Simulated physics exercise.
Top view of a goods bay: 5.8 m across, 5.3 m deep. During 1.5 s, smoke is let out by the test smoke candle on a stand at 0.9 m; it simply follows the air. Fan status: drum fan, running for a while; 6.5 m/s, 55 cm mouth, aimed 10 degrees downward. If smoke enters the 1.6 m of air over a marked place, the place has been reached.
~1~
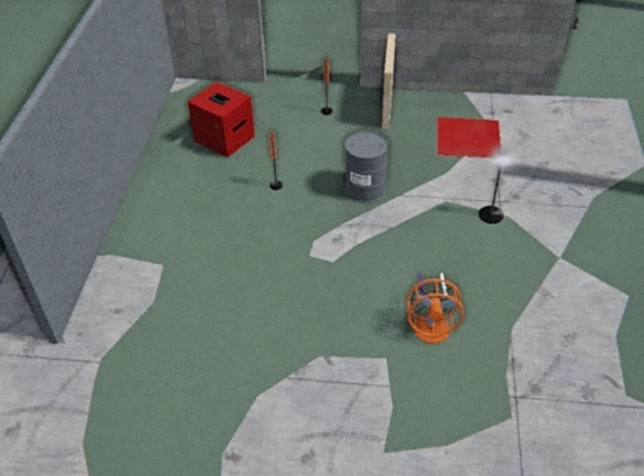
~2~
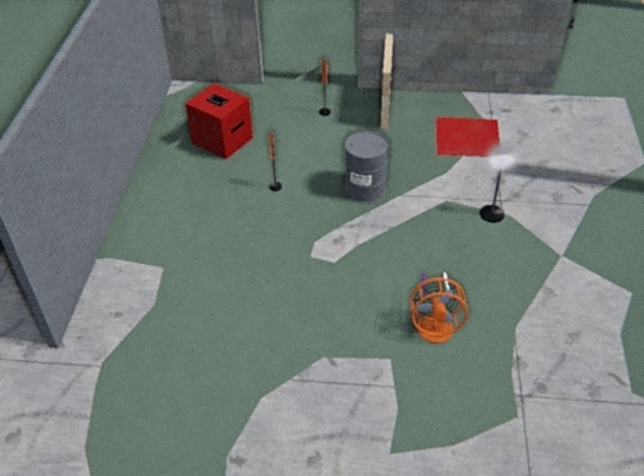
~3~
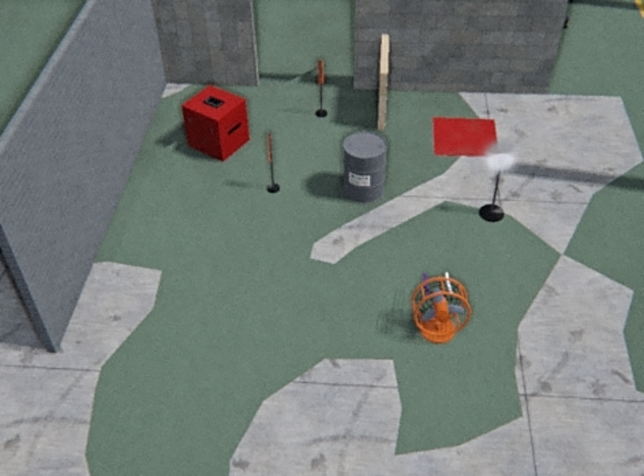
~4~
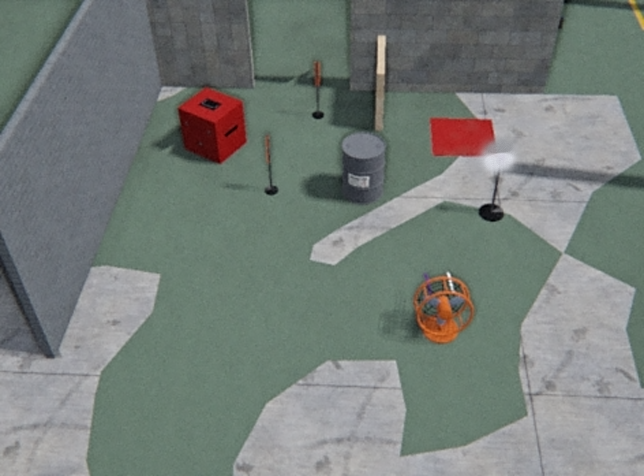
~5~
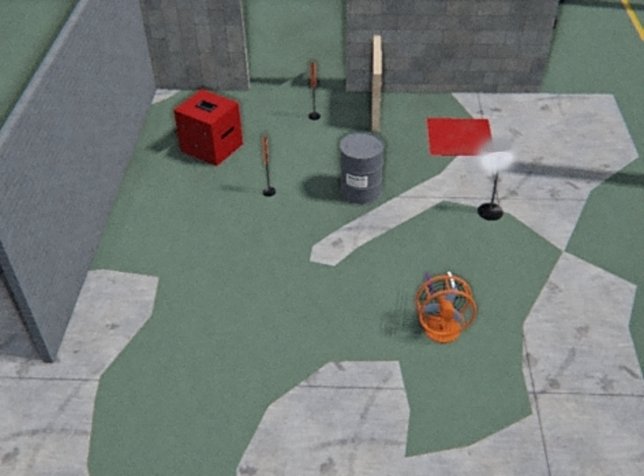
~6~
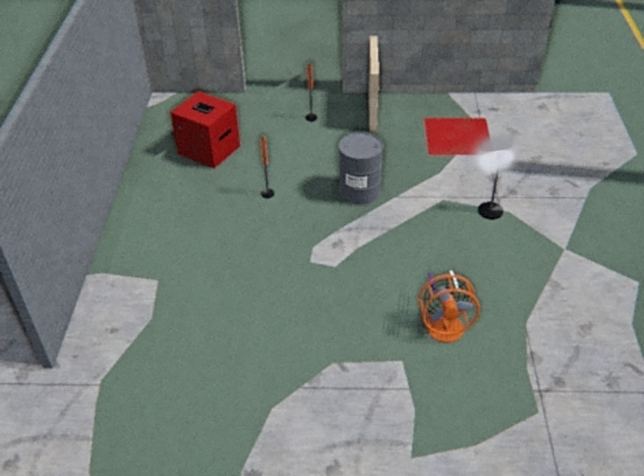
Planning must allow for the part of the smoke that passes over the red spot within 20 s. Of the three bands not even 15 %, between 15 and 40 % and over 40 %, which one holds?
The band that holds is above 40 %.
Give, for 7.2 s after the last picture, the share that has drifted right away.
90 per cent.
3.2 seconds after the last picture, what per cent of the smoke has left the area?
Estimate: Some 0 in a hundred.
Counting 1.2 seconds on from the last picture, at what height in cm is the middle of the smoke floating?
Middle height: Approx. 80 cm.
Then, 1.2 s after the last picture, 0 % is gone from the area; 0 % has passed over the red spot, and the middle of the rest is near (482, 160).
Then, 3.2 s after the last picture, 0 % is gone from the area; 25 % has passed over the red spot, and the middle of the rest is near (458, 161).
Then, 7.2 s after the last picture, 89 % is gone from the area; 80 % has passed over the red spot.
Then, 19.2 s after the last picture, 100 % is gone from the area; 80 % has passed over the red spot.
